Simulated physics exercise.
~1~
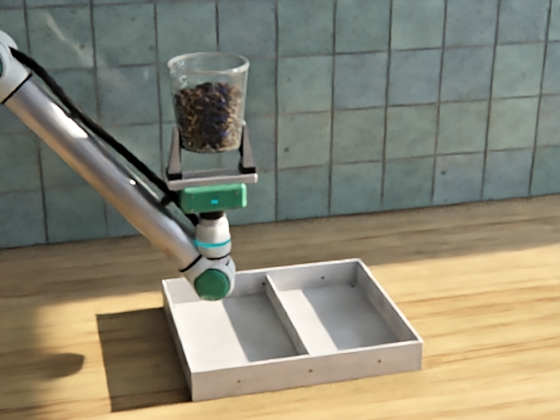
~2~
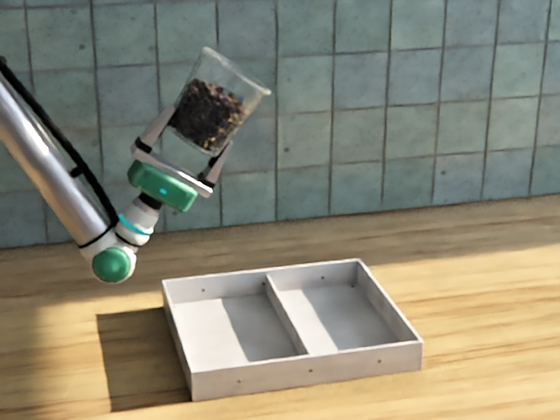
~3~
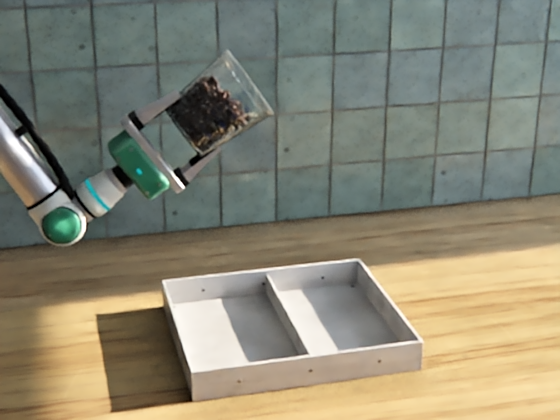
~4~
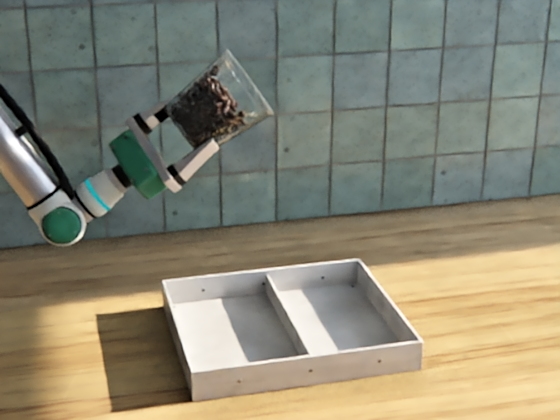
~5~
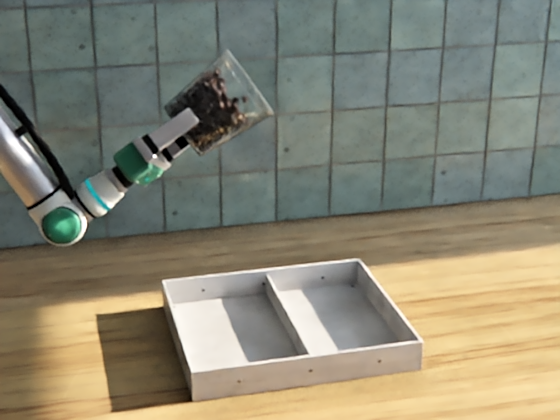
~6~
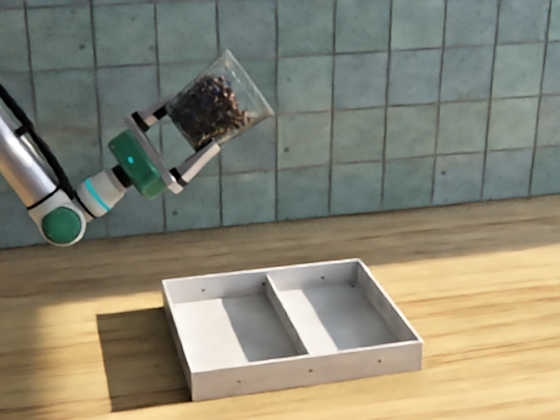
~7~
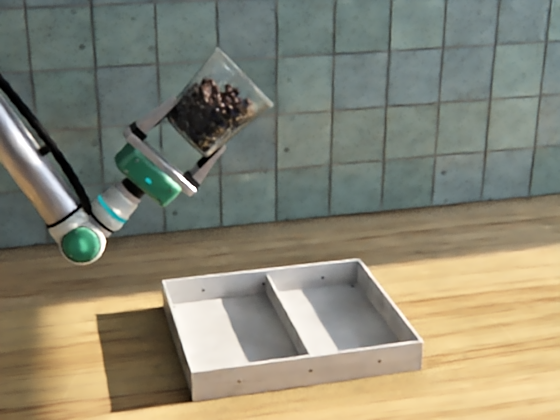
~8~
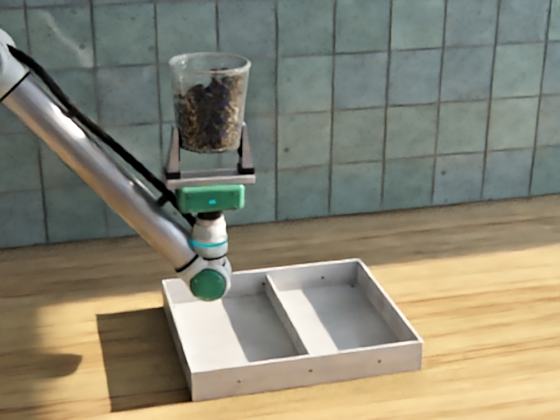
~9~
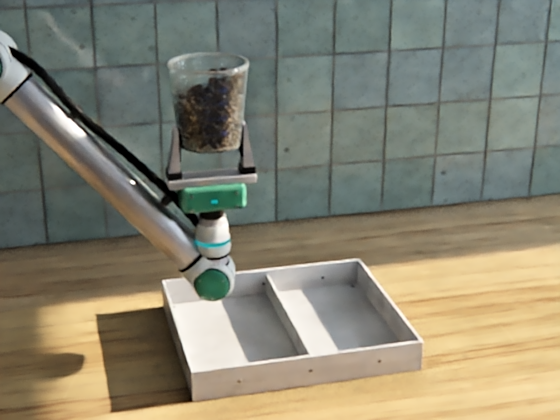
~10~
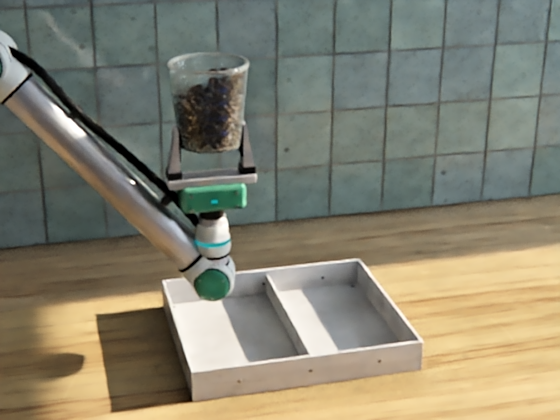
A robot arm holding a glass beaker of dark beans tilted it to the right above a divided tray, twisted its gripper around while the beaker stayed leaning, then stood it upright again, with the beans still inside and the tray empty.
